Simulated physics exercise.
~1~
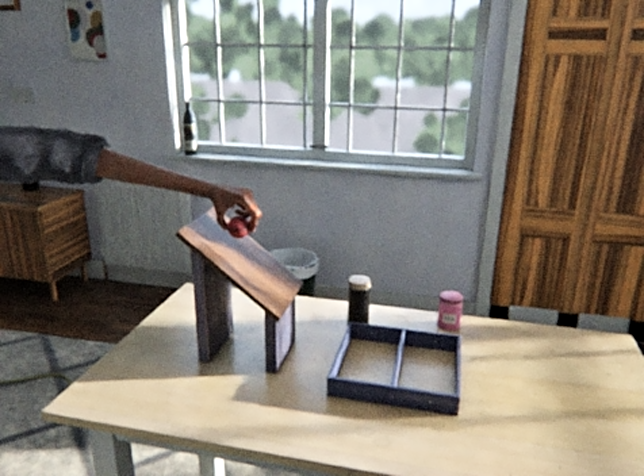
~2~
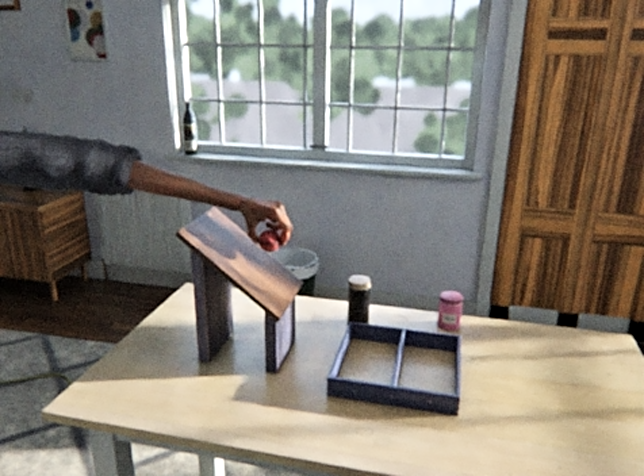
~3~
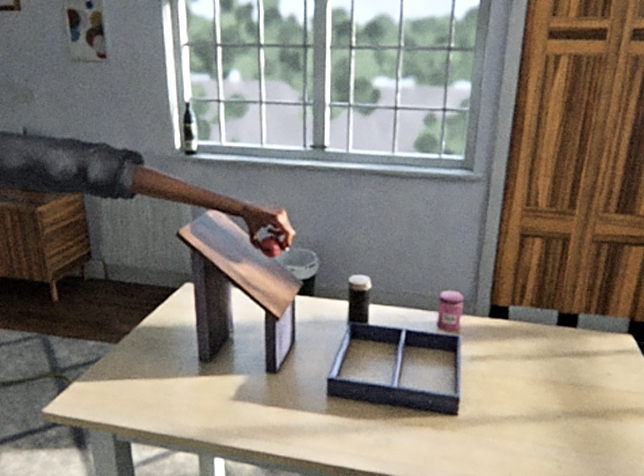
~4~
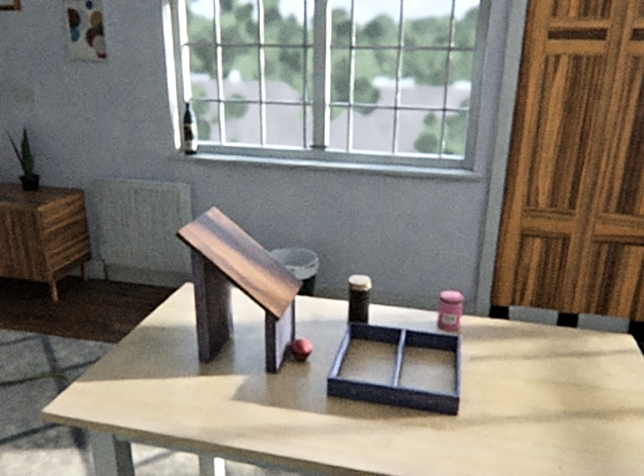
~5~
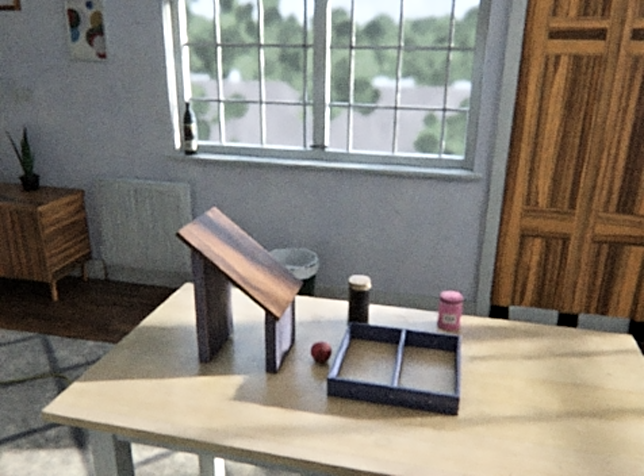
In a room with a wide window and wooden cabinets, a still view looks slightly down on a pale table. A sloping wooden board on dark supports stands at the left, a dark open tray with two bays sits to its right, and a black jar and a pink jar stand behind the tray. An arm reaches in from the left, carries a red ball rightward above the board, and lowers it slightly. The hand lets go and withdraws, and the ball drops to the table beside the board's low end. It moves a little right and ends outside the tray, near its left wall, with both jars undisturbed.
